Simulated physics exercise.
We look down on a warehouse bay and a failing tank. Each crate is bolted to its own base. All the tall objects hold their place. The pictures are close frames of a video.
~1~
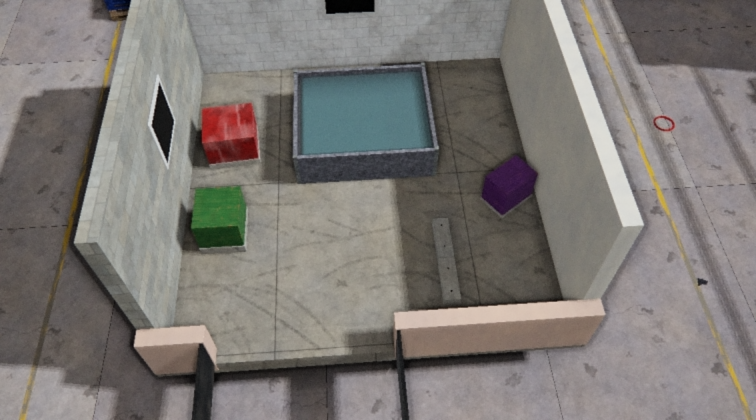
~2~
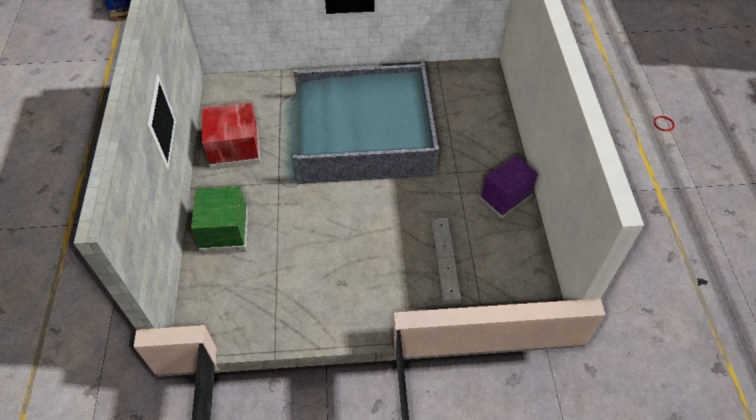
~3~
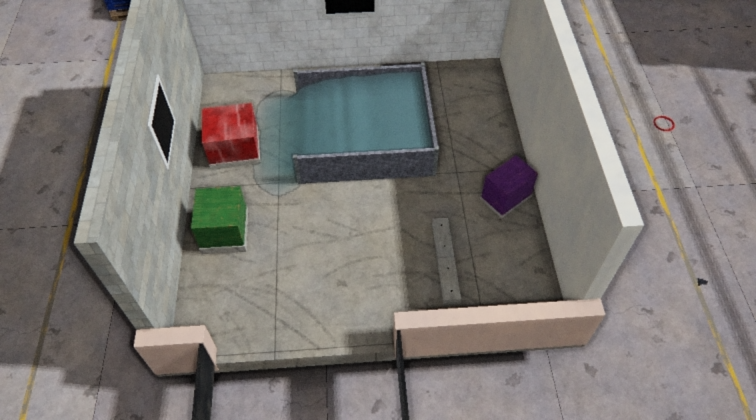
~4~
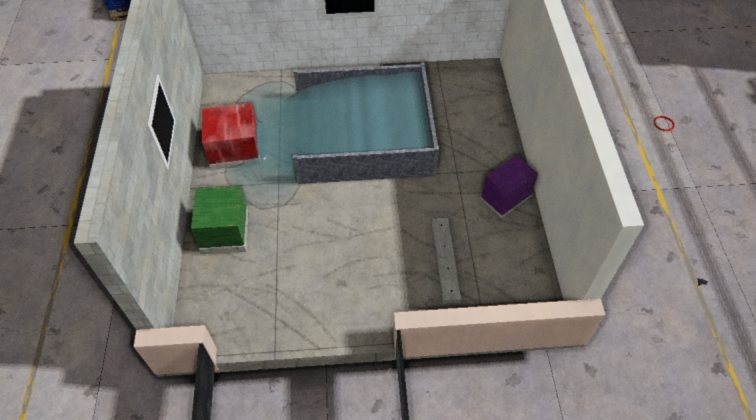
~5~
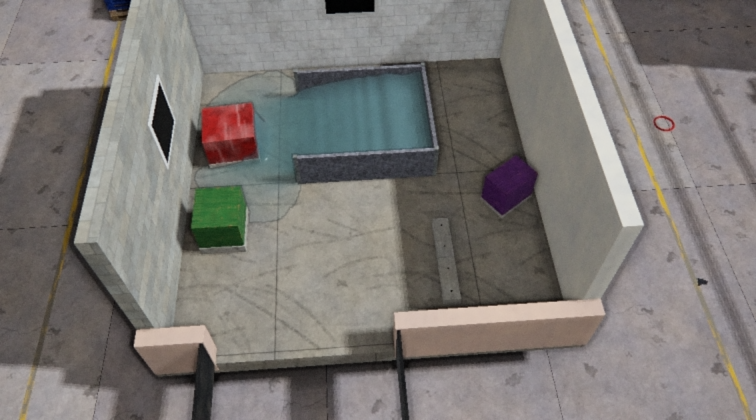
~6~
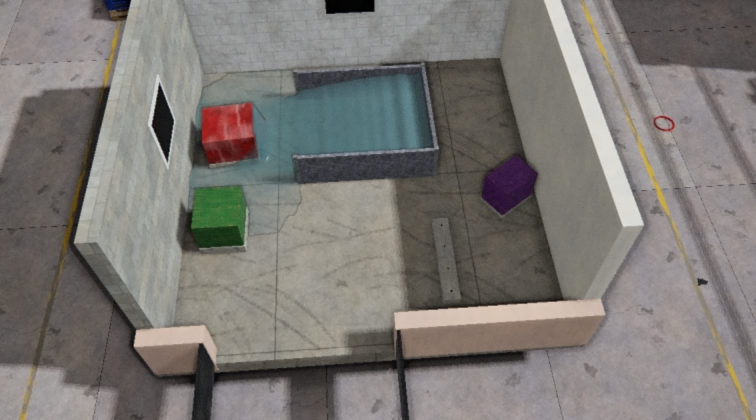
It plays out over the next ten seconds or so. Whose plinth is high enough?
In the end: The green crate is wetted; the red crate is wetted; the purple crate is wetted.
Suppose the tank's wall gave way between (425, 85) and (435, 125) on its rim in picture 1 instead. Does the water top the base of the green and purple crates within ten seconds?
In short: Green remains dry, purple is soaked.
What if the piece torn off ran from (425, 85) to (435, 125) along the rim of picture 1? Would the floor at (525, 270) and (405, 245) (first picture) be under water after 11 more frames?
In that order: Awash, free of water.
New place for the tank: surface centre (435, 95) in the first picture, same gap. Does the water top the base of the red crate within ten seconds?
Then: Red crate takes water.
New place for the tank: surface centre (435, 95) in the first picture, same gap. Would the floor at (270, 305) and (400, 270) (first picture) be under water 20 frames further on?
In turn: Covered, no water.
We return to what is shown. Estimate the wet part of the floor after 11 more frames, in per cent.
Near 35 in a hundred.
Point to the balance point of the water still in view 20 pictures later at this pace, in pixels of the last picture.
Near (285, 144).
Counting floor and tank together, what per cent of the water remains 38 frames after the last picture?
Some 86 per cent.
A moment on, water covers 20 % of the floor; the green crate water round its plinth, the red crate water round its plinth, the purple crate not reached.
Next, water covers 35 % of the floor; the green crate water round its plinth, the red crate water round its plinth, the purple crate not reached.
Then, water covers 50 % of the floor; the green crate water round its plinth, the red crate water round its plinth, the purple crate not reached.
Later, water covers 80 % of the floor; the green crate water round its plinth, the red crate water round its plinth, the purple crate water round its plinth.
In the end, water covers 100 % of the floor; the green crate was topped, the red crate was topped, the purple crate was topped.
